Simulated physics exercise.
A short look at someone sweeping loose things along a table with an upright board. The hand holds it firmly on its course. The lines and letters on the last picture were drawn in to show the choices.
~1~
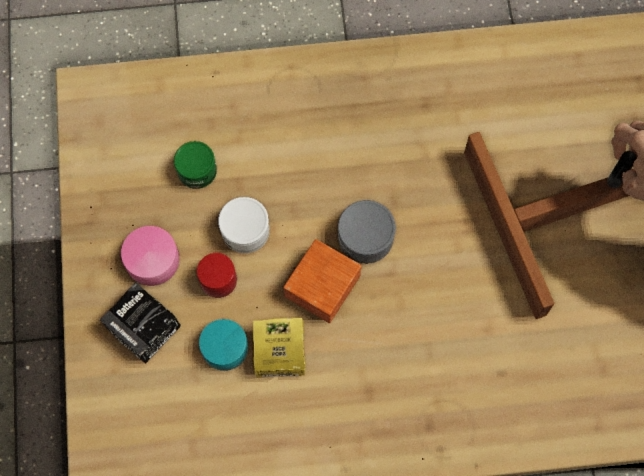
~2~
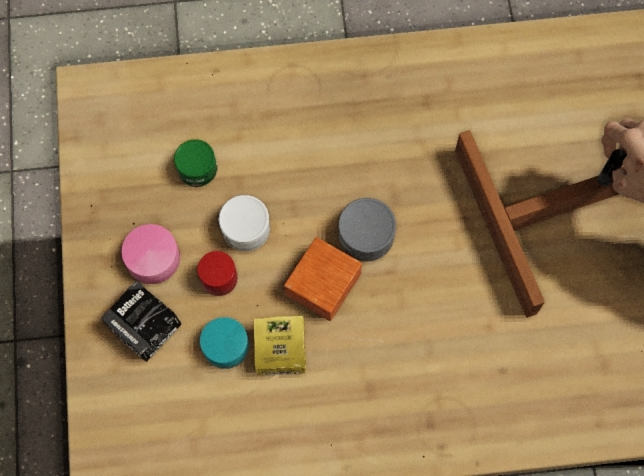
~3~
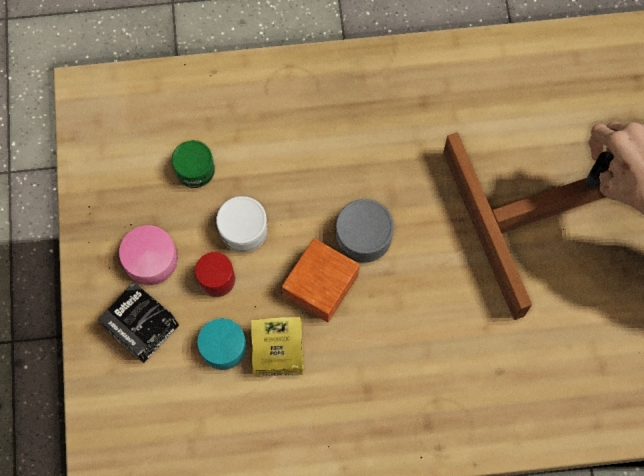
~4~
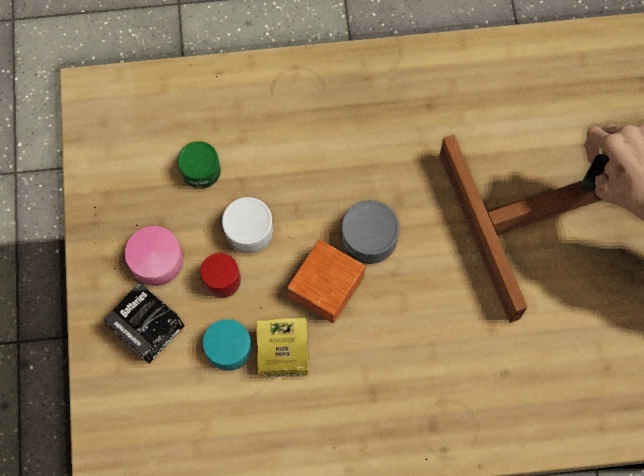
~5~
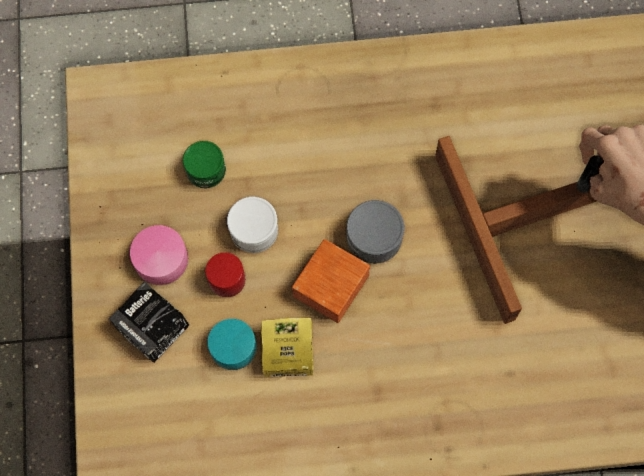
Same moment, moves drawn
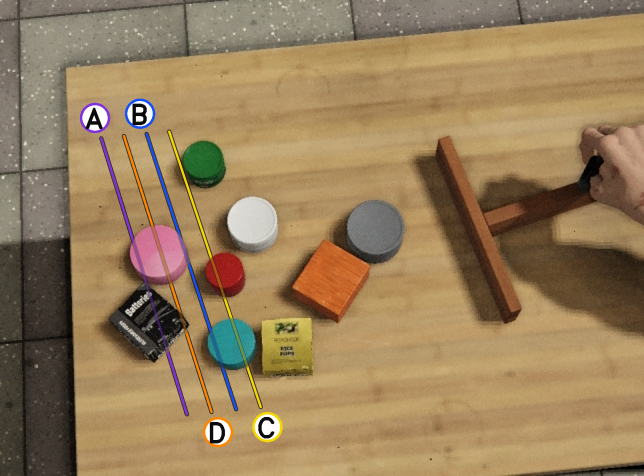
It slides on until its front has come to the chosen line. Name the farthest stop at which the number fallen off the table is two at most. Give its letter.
A.
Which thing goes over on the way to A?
It is the pink tin.
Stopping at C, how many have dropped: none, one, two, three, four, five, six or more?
The count is none.
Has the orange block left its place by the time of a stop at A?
Yes.
On the copy, A at (142, 271); B at (189, 266); C at (213, 264); D at (166, 269).
On A. First, board (359, 233); orange block (316, 293); grey tub (318, 236).
Then, board (236, 245); black box (140, 329); pink tin (148, 255).
Finally, board (141, 255); pink tin over the edge; red pot (74, 303); one fallen.
By contrast, B is within the limit but short; C is within the limit but short; D is within the limit but short.
